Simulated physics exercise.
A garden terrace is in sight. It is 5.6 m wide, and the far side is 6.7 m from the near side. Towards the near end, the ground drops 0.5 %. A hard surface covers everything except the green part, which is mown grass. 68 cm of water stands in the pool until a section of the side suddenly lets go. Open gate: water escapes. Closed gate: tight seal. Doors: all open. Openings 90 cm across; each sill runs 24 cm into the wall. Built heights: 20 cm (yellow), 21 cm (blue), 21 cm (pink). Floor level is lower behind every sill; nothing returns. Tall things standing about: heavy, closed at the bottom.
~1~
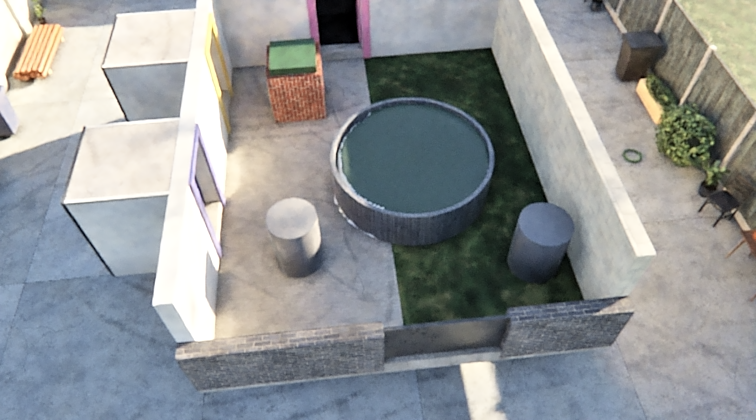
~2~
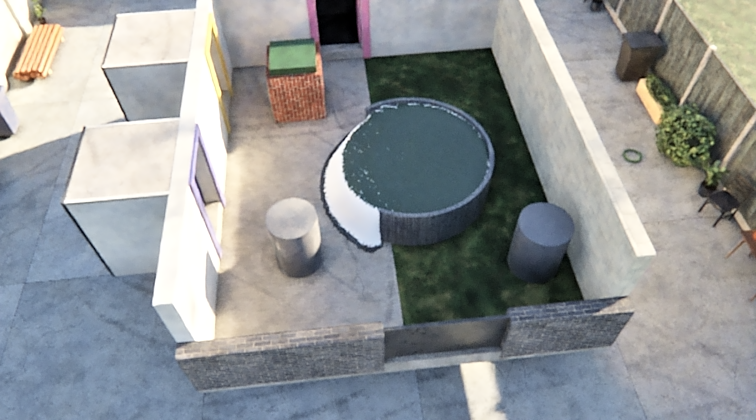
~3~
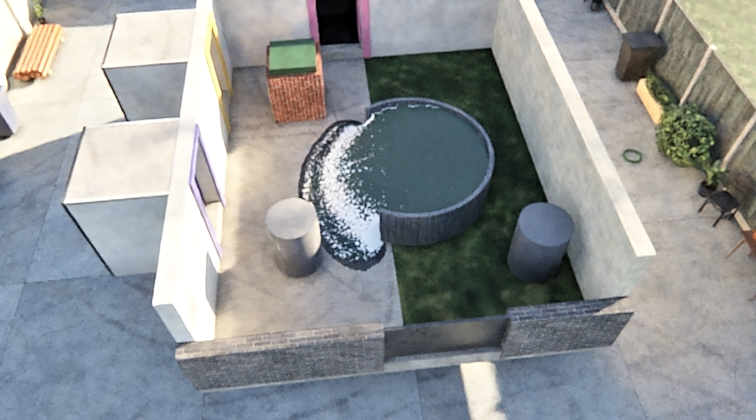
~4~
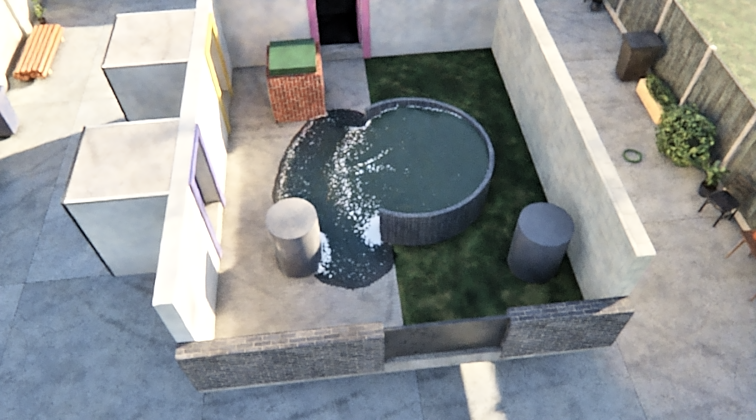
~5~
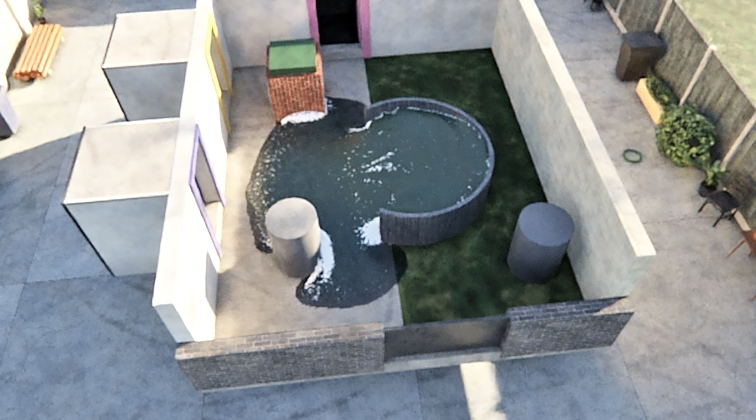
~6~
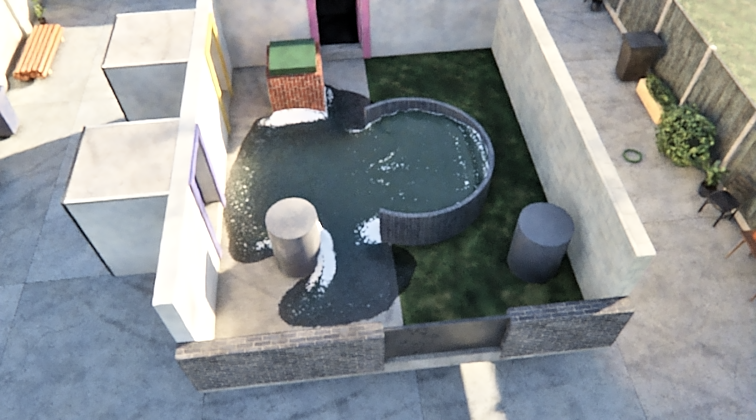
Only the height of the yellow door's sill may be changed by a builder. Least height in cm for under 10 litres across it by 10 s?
Roughly 24 cm.
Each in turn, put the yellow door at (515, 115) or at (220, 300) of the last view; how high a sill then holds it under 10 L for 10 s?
Roughly 11.0 cm, then roughly 16 cm.
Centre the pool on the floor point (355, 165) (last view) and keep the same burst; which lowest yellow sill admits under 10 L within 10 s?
33 cm, give or take.
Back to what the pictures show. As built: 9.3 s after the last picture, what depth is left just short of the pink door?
Depth: Near 4.5 cm.
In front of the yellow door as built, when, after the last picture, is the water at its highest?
Around 1.6 s, give or take.
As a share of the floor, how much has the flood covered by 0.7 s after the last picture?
Around 40 per cent of the free floor.
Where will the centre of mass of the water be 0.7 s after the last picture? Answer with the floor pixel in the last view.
(351, 187), roughly.
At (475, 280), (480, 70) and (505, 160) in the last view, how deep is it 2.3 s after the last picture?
About 2, 0 and 0 cm respectively.
Then, 0.7 s after the last picture water covers 40 % of the floor, deepest (46 cm) near (224, 200); 22 cm at the yellow door, 3 litres in over its 20 cm sill.
Then, 2.3 s after the last picture water covers 60 % of the floor, deepest (41 cm) near (250, 67); 19 cm at the yellow door, 22 litres in over its 20 cm sill.
Then, 9.3 s after the last picture water covers 100 % of the floor, deepest (17 cm) near (551, 211); 6 cm at the yellow door, 23 litres in over its 20 cm sill.
At the yellow door as built, the water peaked near 25 cm, 1.5 s after the last picture.
Run again over the same 10 s with other heights there, 16 litres in over 22 cm, 6 litres over 26 cm. The limit of 10 litres is kept from about 24 cm up.
